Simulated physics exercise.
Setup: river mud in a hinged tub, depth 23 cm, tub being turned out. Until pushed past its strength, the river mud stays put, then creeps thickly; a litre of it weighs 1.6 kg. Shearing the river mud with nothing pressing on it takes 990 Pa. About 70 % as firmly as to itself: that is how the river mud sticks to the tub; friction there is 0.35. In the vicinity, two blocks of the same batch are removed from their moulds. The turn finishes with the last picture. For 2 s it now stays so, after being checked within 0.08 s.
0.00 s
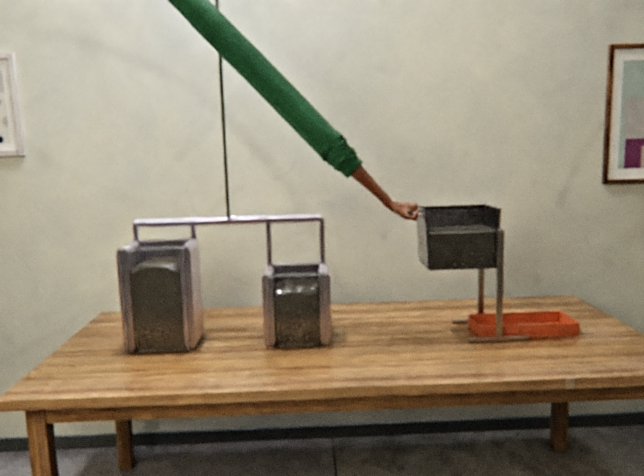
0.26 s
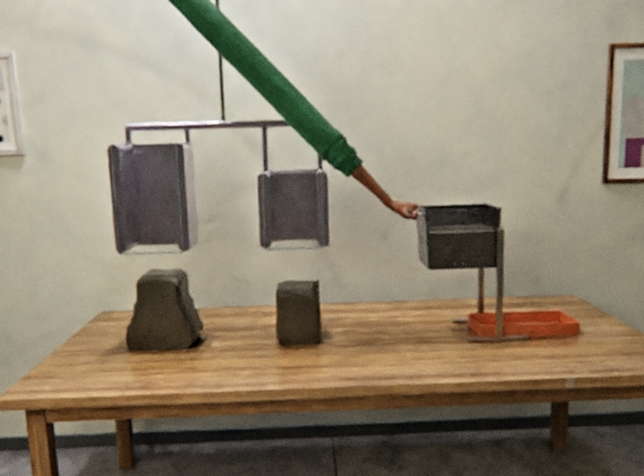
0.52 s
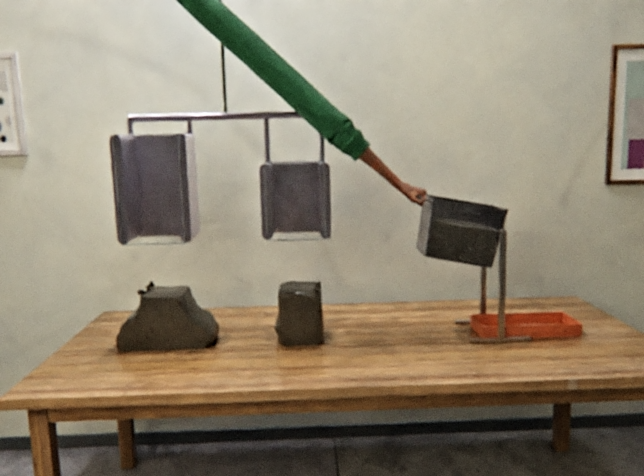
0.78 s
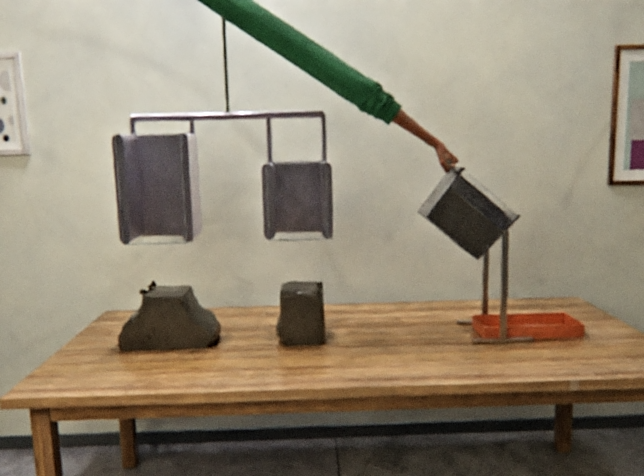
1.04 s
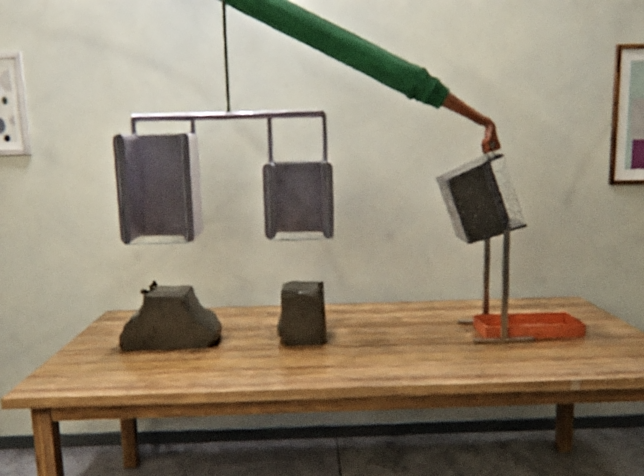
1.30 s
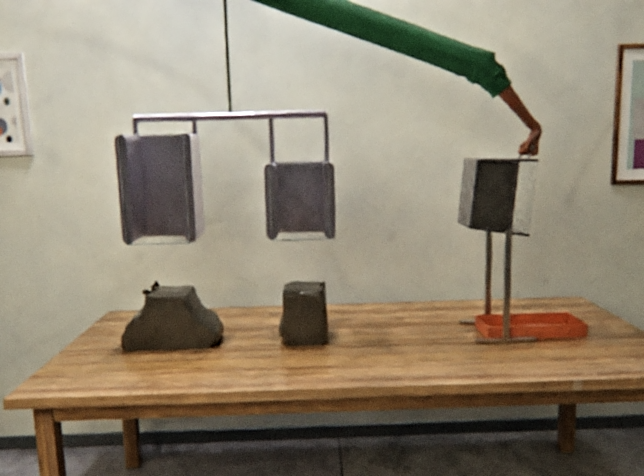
Two moulds lift off grey blocks, the left slumping, before a green-sleeved arm tilts a tub.
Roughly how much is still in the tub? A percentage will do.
I would say about 57 percent.
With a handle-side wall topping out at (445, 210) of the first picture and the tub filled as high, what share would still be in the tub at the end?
Roughly 100 %.
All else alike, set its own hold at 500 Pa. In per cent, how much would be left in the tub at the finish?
I'd say around 40 percent.
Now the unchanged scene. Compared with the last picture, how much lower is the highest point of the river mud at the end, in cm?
Roughly 15 cm.
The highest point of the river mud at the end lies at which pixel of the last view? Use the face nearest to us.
Close to pixel (495, 203).
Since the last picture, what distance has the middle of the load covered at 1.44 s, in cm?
It has moved close to 4 cm.
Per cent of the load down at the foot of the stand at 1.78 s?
Some 0 % has got all the way down.
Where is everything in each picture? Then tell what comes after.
The first frame shows handle-side rim at (427, 211), tilt 0 degrees; top of the river mud at (442, 233); blocks stand 35 cm, 24 cm (left to right).
The second frame shows handle-side rim at (427, 211), tilt 0 degrees; top of the river mud at (442, 232); blocks stand 29 cm, 23 cm (left to right).
The third frame shows handle-side rim at (436, 198), tilt 11 degrees; top of the river mud at (436, 221); blocks stand 24 cm, 23 cm (left to right).
The fourth frame shows handle-side rim at (465, 169), tilt 40 degrees; top of the river mud at (453, 190); blocks stand 24 cm, 23 cm (left to right).
The fifth frame shows handle-side rim at (503, 156), tilt 70 degrees; top of the river mud at (482, 168); blocks stand 24 cm, 23 cm (left to right).
The sixth frame shows handle-side rim at (538, 162), tilt 95 degrees; top of the river mud at (485, 163); blocks stand 24 cm, 23 cm (left to right).
After 1.44 s, the tub is at 95 degrees and holds 100 %.
After 1.61 s, the tub is at 95 degrees and holds 89 %.
After 1.78 s, the tub is at 95 degrees and holds 63 %.
After 1.95 s, the tub is at 95 degrees and holds 57 %.
After 3.30 s, at the end, the tub is at 95 degrees and holds 57 %.
